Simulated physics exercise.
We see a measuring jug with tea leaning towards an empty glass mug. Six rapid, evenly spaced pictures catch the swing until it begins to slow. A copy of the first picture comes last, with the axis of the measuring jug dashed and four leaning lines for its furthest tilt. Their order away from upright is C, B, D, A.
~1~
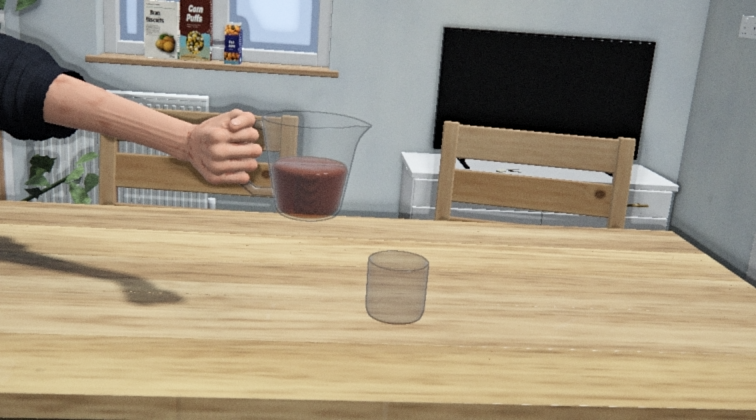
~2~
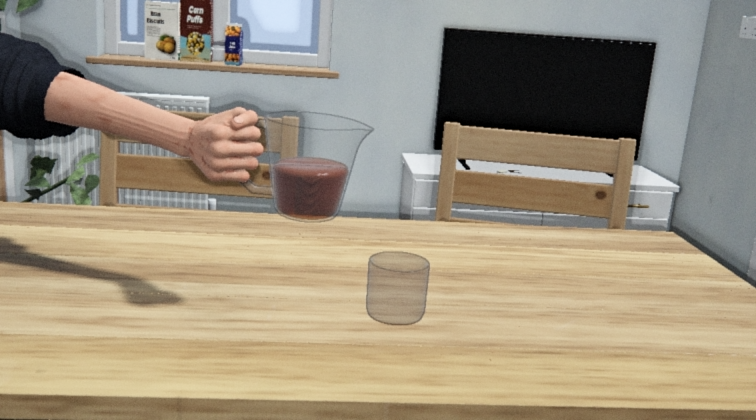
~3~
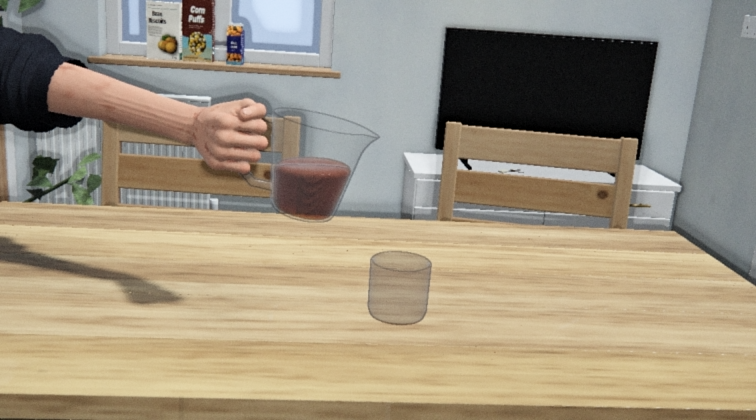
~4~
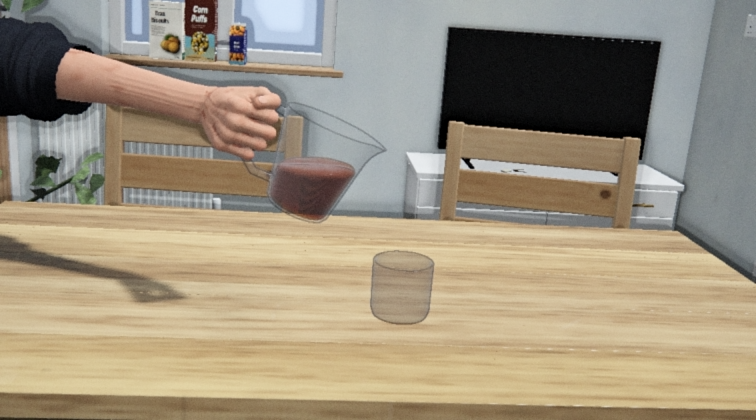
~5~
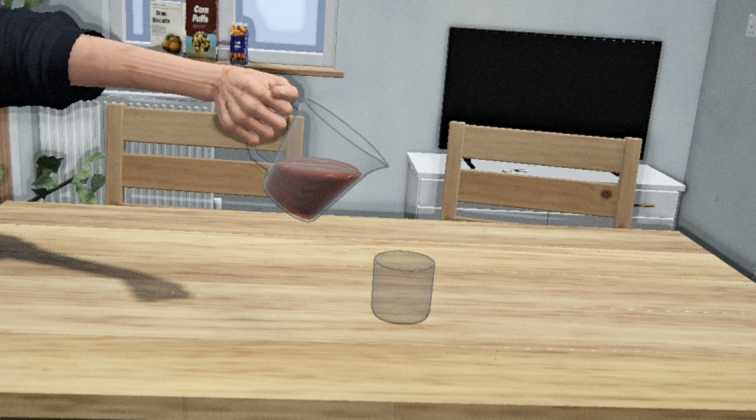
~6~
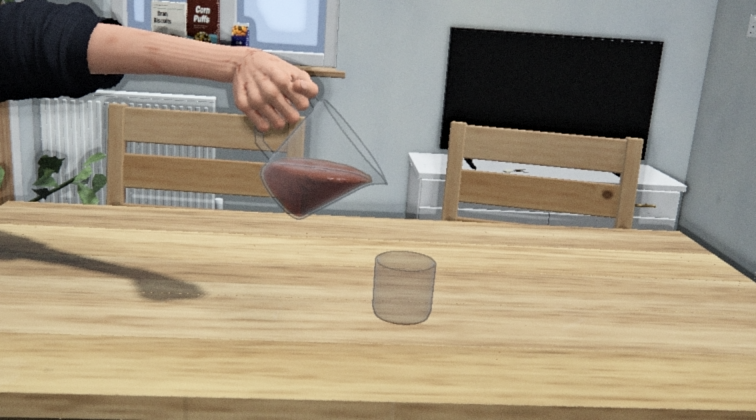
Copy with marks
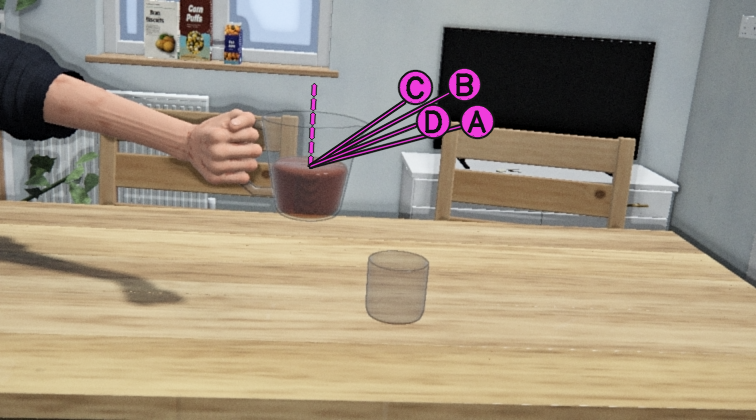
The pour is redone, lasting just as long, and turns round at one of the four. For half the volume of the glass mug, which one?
Best: D.
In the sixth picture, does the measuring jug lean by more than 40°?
Yes, it does.
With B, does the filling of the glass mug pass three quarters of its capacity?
No, it does not.
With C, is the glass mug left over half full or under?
Under.
On the marked copy, A at (461, 126); B at (449, 92); C at (404, 102); D at (416, 125).
For tilt A, the glass mug ends with about 68 % of what it can hold; 3 % of the tea is spilt.
For tilt B, the glass mug ends with about 29 % of what it can hold.
For tilt C, the glass mug ends with about 13 % of what it can hold.
For tilt D, the glass mug ends with about 49 % of what it can hold.
